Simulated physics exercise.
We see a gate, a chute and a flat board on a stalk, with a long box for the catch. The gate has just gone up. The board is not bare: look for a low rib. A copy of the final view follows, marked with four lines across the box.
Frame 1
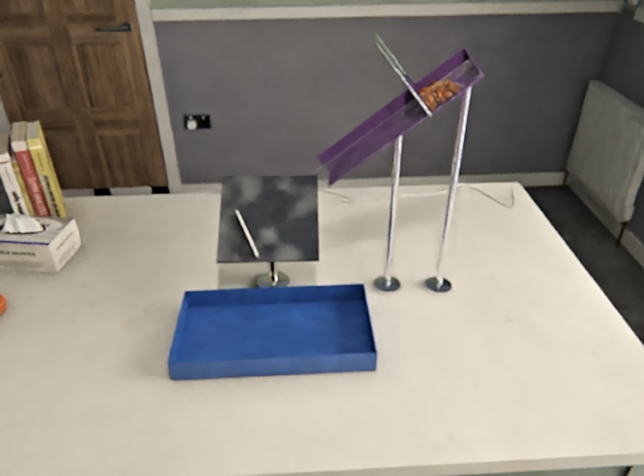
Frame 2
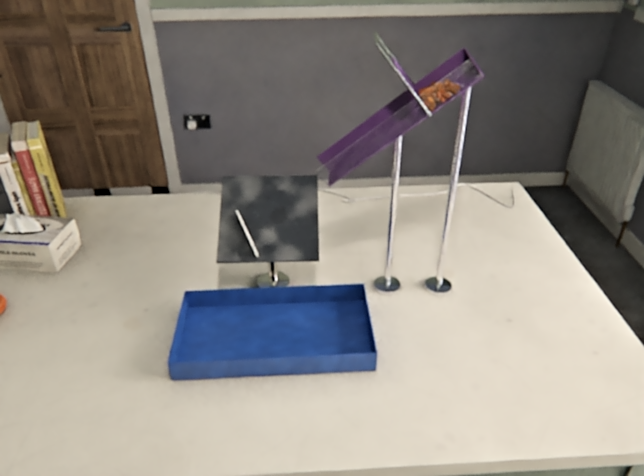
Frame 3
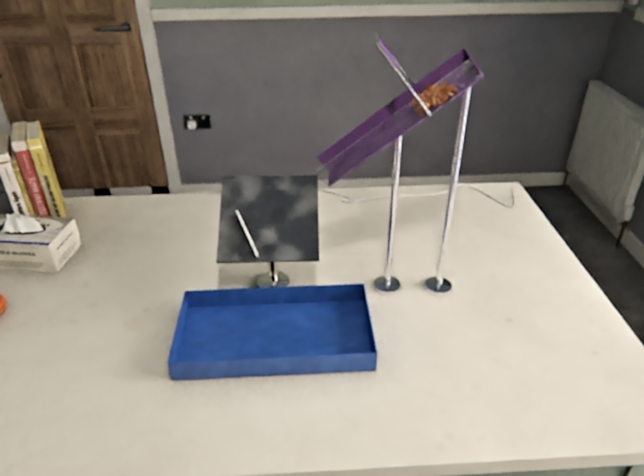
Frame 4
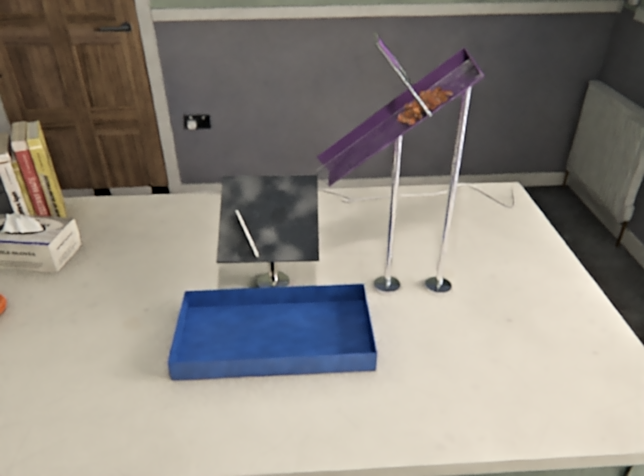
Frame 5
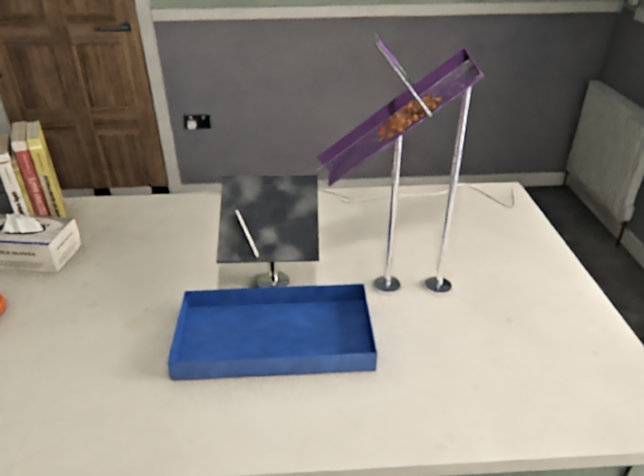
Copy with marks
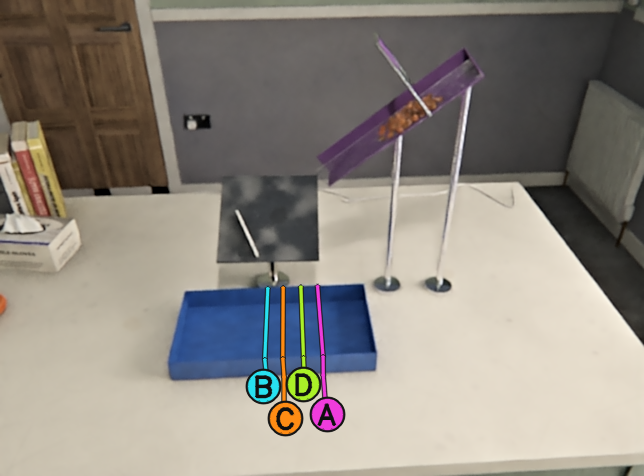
Small orange-brown pieces start sliding down a sloping purple chute after its gate lifts.
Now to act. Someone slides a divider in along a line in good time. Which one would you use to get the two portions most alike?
B works best here.
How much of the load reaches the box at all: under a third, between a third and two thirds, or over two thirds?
About that: Over two thirds.
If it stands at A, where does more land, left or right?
More lands on the left.
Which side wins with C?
The left side.
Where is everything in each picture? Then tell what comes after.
The first frame shows load behind the gate (437, 95), bits of cat kibble; lip of the chute (329, 179), sloping fairly steeply.
The second frame shows middle of the board (269, 217), tilted fairly steeply; middle of its low edge (268, 261); of its high edge (270, 176).
The third frame shows front corners of the box (168, 363) and (377, 353), empty; front of the load (415, 105).
The fourth frame shows middle of the load (421, 102); its front (401, 119), roughly a quarter of the way to the lip; rib from (237, 210) to (256, 253).
The fifth frame shows middle of the load (409, 114); its front (382, 139), roughly a third of the way to the lip.
On the marked copy, line A crosses the front rim at (323, 355); line B crosses the front rim at (264, 358); line C crosses the front rim at (282, 357); line D crosses the front rim at (303, 356).
If A is chosen, of what is caught, every piece on the left of the divider, not one piece on the right.
If B is chosen, of what is caught, roughly a third on the left of the divider, roughly two thirds on the right.
If C is chosen, of what is caught, almost all on the left of the divider, about a tenth on the right.
If D is chosen, of what is caught, almost all on the left of the divider, just a few on the right.
